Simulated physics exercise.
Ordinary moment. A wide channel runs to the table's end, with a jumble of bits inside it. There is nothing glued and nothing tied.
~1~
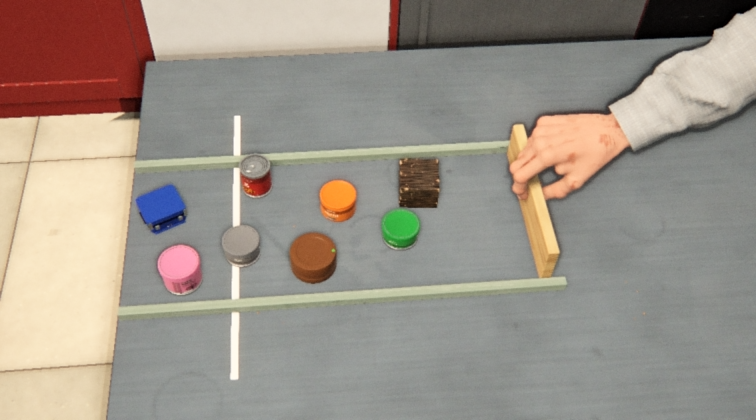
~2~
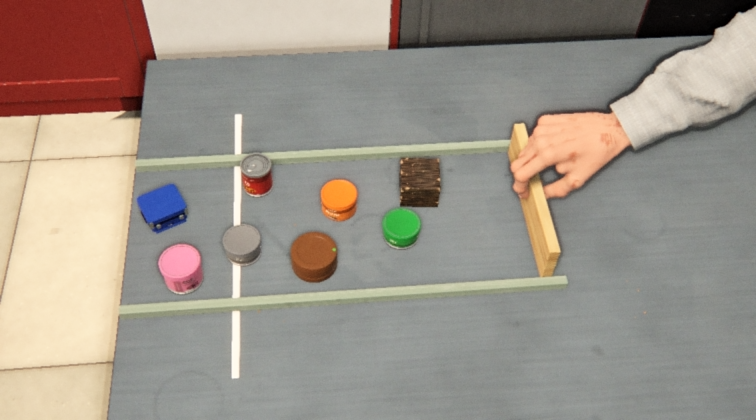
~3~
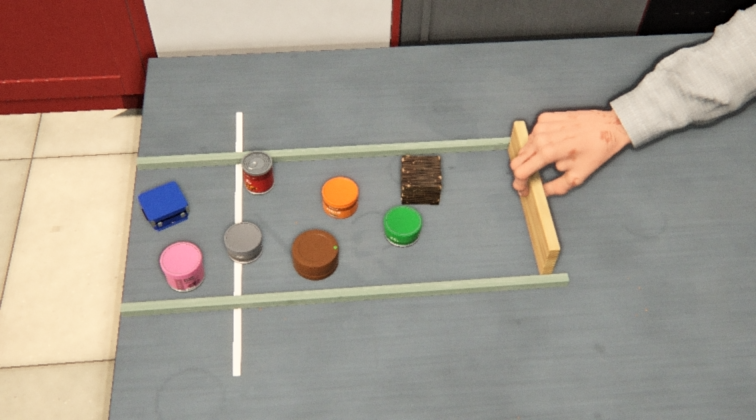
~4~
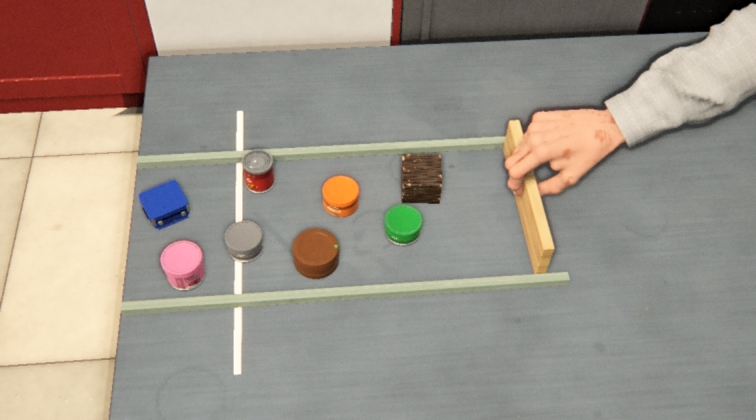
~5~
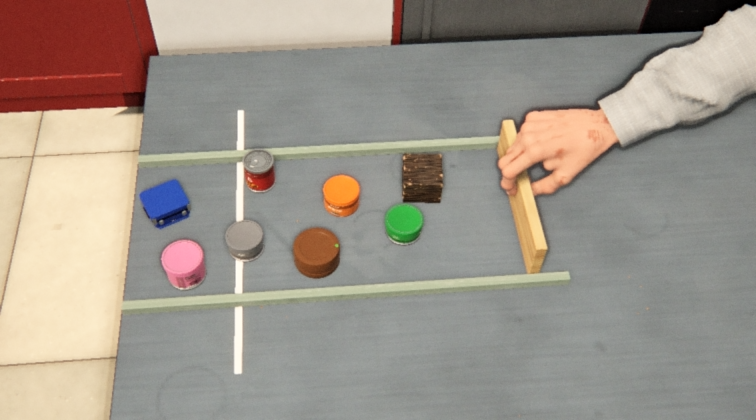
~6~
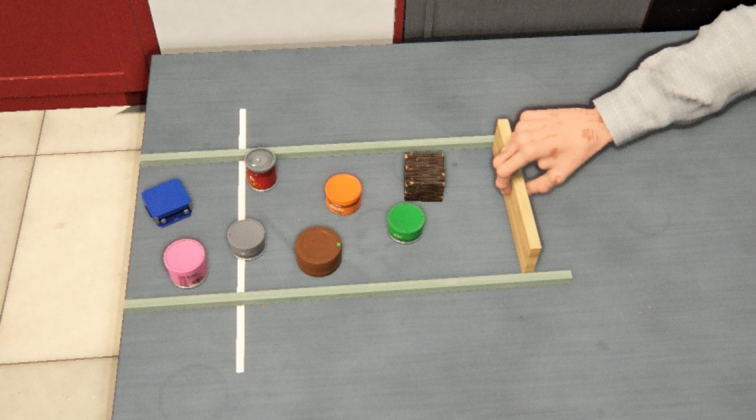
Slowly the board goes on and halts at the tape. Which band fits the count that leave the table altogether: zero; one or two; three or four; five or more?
In the end all of them are still on the table.
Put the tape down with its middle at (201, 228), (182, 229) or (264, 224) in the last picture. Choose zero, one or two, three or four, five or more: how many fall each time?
Tape by tape, the falls would be: One or two, then 3 or 4, then not one.
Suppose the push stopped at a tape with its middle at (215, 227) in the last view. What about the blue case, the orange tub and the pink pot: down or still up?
So the blue case slips off, the orange tub keeps its place and the pink pot keeps its place.
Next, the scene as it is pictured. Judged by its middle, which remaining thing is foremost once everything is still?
The blue case.
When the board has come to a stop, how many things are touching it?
That makes 3.
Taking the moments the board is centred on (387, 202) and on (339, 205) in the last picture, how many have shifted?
Tally at point one: 3; at point two: 4.
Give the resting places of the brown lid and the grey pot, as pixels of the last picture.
The first ends close to (217, 267), the second close to (188, 244).
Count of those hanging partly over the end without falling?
I'd put it at 1.
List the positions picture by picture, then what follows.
In the first frame, blue case (162, 211); pink pot (181, 271); grey pot (242, 246); board (531, 199); tape (236, 232).
In the second frame, pink pot (182, 270); red tin (257, 176).
In the third frame, grey pot (244, 243); brown lid (316, 255).
In the fourth frame, blue case (165, 206); orange tub (341, 197).
In the fifth frame, pink pot (185, 265); green pot (404, 225).
In the sixth frame, blue case (168, 204); pink pot (187, 264); grey pot (247, 240); board (515, 194); tape (242, 225).
A little later, none off yet; blue case at rest near (168, 204); pink pot at rest near (187, 264); grey pot at rest near (247, 240).
Next, none off yet; blue case at rest near (168, 204); pink pot at rest near (187, 264); grey pot shifted a little near (226, 244).
When it is over, the number that fall off is zero.
